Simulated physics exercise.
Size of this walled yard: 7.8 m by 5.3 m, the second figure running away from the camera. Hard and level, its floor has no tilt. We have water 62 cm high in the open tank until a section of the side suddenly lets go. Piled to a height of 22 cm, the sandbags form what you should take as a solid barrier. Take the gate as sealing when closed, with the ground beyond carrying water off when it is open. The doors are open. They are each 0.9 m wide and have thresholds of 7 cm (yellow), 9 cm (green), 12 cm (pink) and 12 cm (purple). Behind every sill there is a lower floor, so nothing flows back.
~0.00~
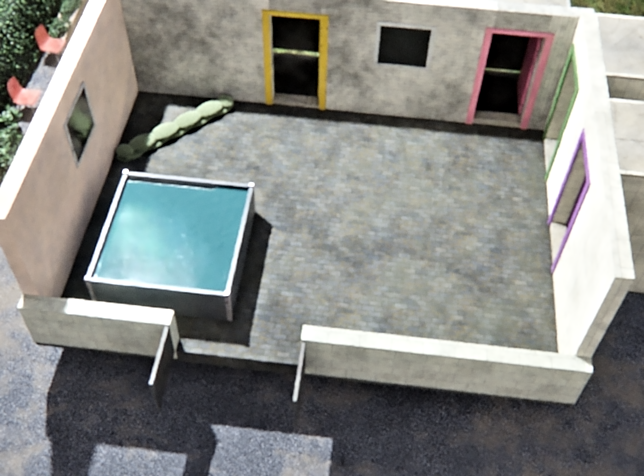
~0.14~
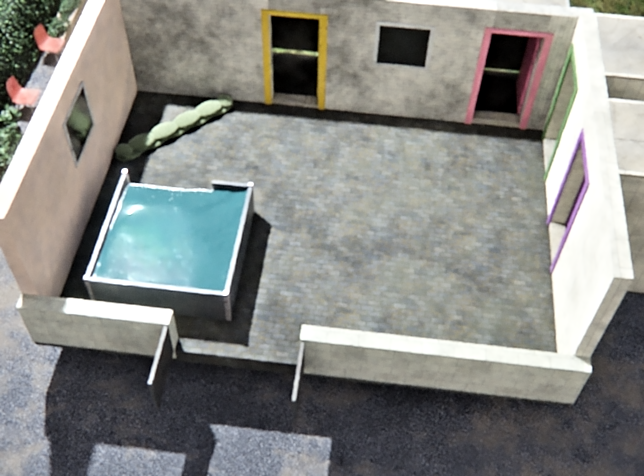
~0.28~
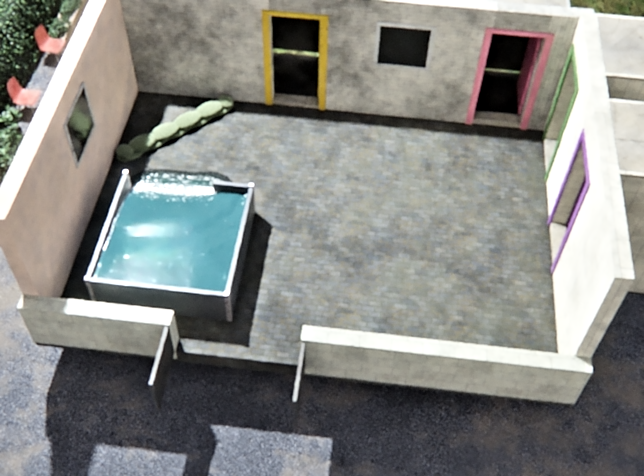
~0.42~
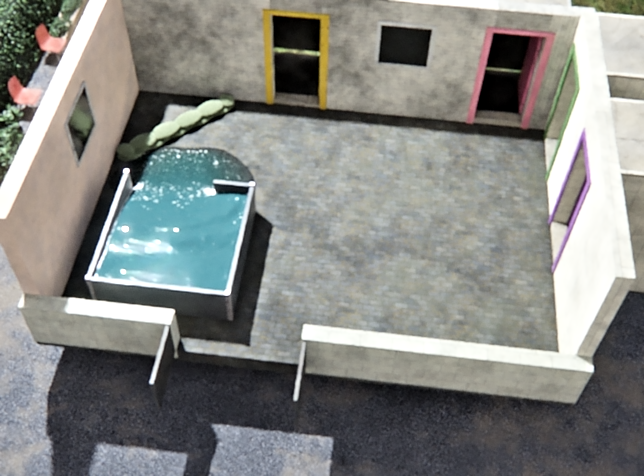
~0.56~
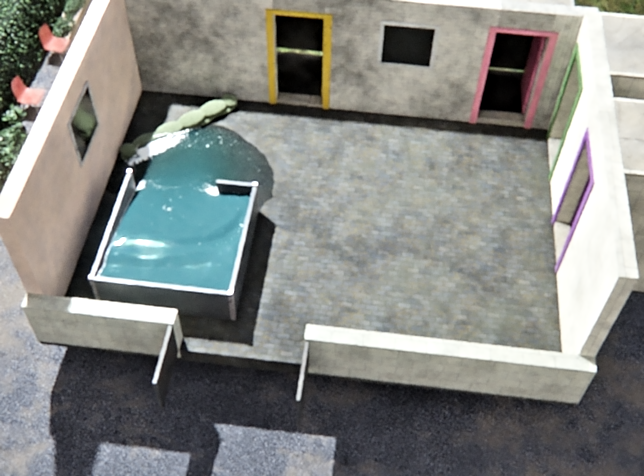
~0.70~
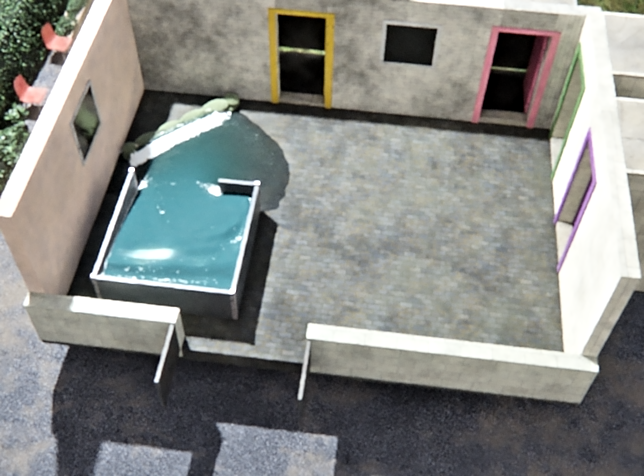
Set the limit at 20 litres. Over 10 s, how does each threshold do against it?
At the yellow door the water goes past it. At the green door the water goes past it. At the pink door the water stays short of it. At the purple door the water stays short of it.
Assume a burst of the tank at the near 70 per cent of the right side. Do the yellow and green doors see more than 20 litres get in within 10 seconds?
The yellow door comes out less than that and the green door more than that.
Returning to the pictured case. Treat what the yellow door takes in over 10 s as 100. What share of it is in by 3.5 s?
About 65 per cent.
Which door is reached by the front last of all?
The purple door is last.
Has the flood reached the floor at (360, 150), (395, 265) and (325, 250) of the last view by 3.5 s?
Listed in sequence, the spots are drenched, bone dry and bone dry.
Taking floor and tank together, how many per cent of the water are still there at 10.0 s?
About 84 percent of the water remains.
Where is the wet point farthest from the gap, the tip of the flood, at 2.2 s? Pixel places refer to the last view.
About pixel (444, 121).
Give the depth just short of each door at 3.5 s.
Door by door in cm, yellow shows 16, green shows 17, pink shows 4, purple shows 0.
After 1.4 s water covers 20 % of the floor and is deepest (42 cm) near (151, 155); yellow door 16 cm at the sill, 1 L in, green door not reached, pink door not reached, purple door not reached.
After 2.2 s water covers 30 % of the floor and is deepest (37 cm) near (163, 149); yellow door 21 cm at the sill, 50 L in, green door not reached, pink door not reached, purple door not reached.
After 3.5 s water covers 50 % of the floor and is deepest (24 cm) near (227, 100); yellow door 16 cm at the sill, 138 L in, green door 17 cm at the sill, 2 L in, pink door 4 cm at the sill, 0 L in, purple door not reached.
After 6.0 s water covers 65 % of the floor and is deepest (20 cm) near (216, 105); yellow door 11 cm at the sill, 195 L in, green door 15 cm at the sill, 89 L in, pink door 8 cm at the sill, 0 L in, purple door 9 cm at the sill, 0 L in.
After 10.0 s water covers 90 % of the floor and is deepest (16 cm) near (134, 146); yellow door 6 cm at the sill, 210 L in, green door 9 cm at the sill, 117 L in, pink door 9 cm at the sill, 1 L in, purple door 7 cm at the sill, 0 L in.
